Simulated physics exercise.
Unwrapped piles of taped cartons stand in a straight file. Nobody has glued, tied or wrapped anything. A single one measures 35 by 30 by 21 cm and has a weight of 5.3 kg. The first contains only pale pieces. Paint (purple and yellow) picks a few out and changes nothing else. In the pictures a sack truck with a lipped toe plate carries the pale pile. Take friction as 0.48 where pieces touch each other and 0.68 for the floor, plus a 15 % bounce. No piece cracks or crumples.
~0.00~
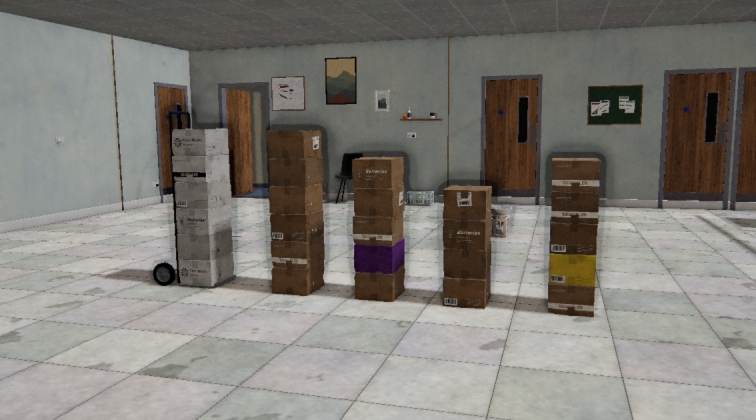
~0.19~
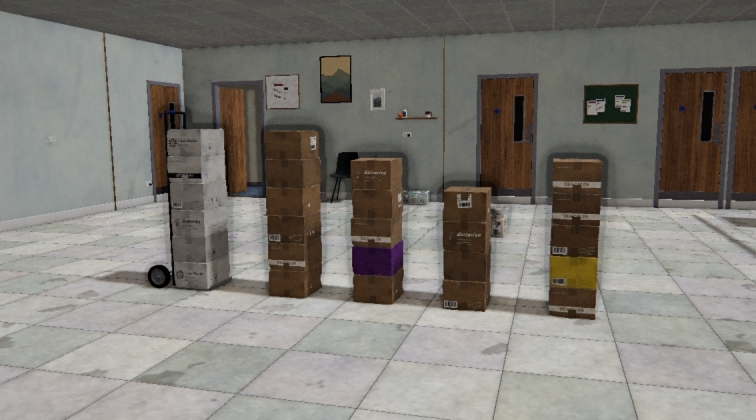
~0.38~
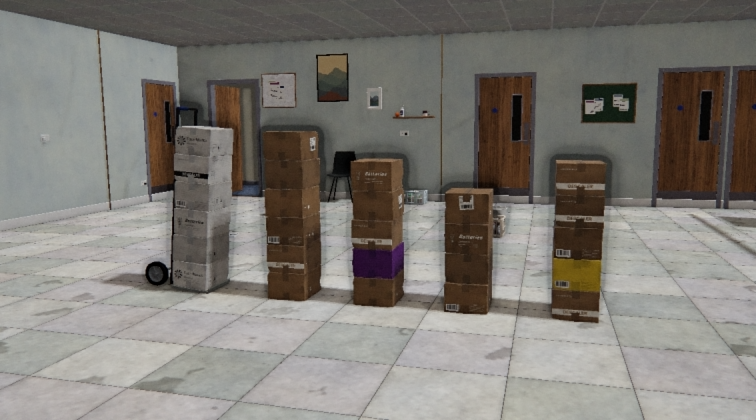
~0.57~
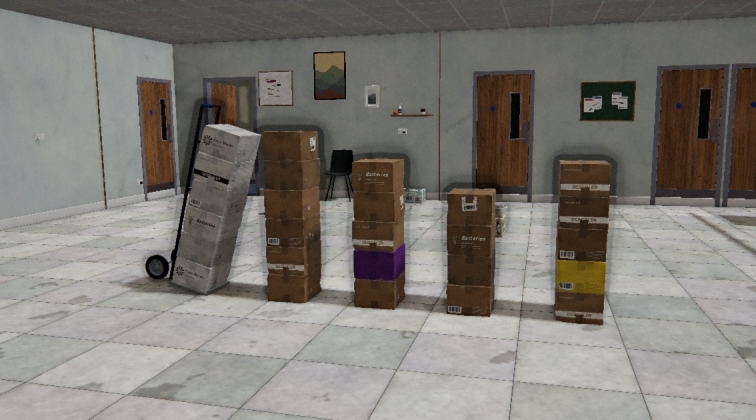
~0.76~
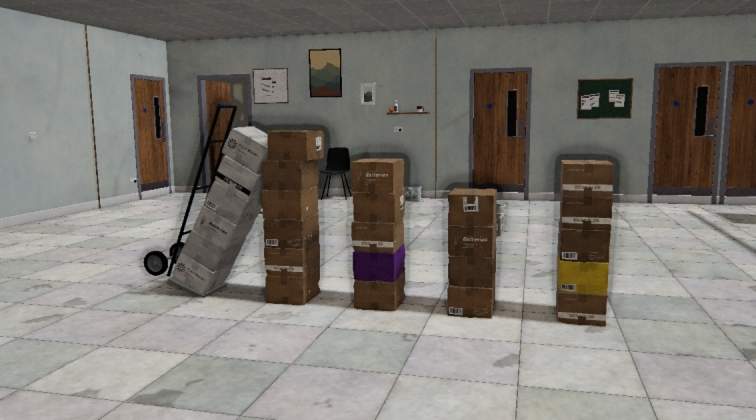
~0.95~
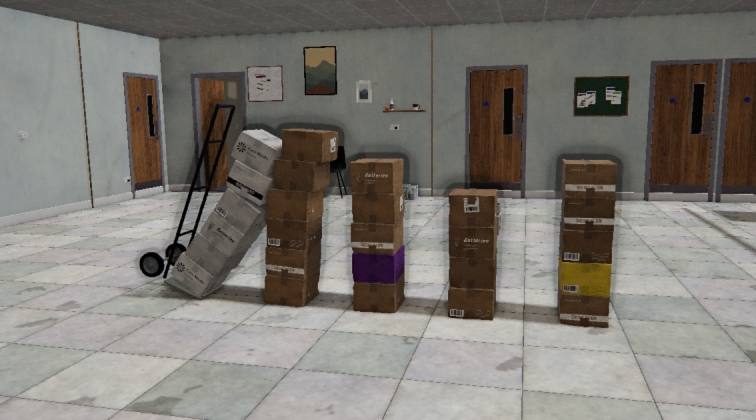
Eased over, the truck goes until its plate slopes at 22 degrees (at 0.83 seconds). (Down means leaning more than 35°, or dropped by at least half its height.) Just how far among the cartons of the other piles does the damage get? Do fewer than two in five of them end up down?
Outcome: Past the two-fifths line.
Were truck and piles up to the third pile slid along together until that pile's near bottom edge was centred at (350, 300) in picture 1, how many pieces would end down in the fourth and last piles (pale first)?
Fourth 3, last 5.
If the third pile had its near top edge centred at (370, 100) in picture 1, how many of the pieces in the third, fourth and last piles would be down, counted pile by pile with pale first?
The tally would be third 7, then fourth 4, then last 4.
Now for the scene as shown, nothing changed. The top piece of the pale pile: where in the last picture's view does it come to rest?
(307, 214).
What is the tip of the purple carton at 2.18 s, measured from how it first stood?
At that moment, roughly 30 degrees.
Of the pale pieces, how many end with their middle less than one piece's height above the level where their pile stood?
2.
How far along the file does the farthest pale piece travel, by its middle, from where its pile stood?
Distance along: Near 110 cm.
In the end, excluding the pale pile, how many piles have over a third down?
I make it 4 of the piles.
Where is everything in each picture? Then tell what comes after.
In the first frame (each place is the centre of the face we see best; the camera moves round a little), truck frame (172, 147) 0° forward; yellow carton (572, 270); purple carton (373, 260); the others all in place.
The second frame shows truck frame (167, 148) 0° forward; yellow carton (573, 273).
The third frame shows truck frame 6° forward, top of the pale pile leaning 5°; yellow carton (577, 275); the others all in place.
The fourth frame shows truck frame (196, 142) 15° forward, top of the pale pile leaning 16°; purple carton (373, 266); the others all in place.
The fifth frame shows truck frame (208, 142) 21° forward, top of the pale pile leaning 28°; purple carton (373, 267); one has shifted.
The sixth frame shows truck frame (206, 142) 22° forward, top of the pale pile leaning 27°; purple carton (373, 269); yellow carton (586, 280); steepest lean 4°, the carton at (302, 146); 6 have shifted.
By 1.40 s, 6 of the pale pile down; none of the 20 other cartons down, 7 disturbed.
By 2.18 s, 6 of the pale pile down; 5 of the 20 other cartons down; purple carton tilted 34°.
By 3.22 s, 6 of the pale pile down; 19 of the 20 other cartons down; yellow carton tilted 51°; purple carton tilted 40°, 11 cm lower.
When it is over (4.7 s), 6 of the pale pile down; 19 of the 20 other cartons down; yellow carton on its side; purple carton tilted 40°, 12 cm lower. That is 95 per cent. In pixels of the last frame, middles, yellow carton near (677, 297), purple carton near (436, 282).
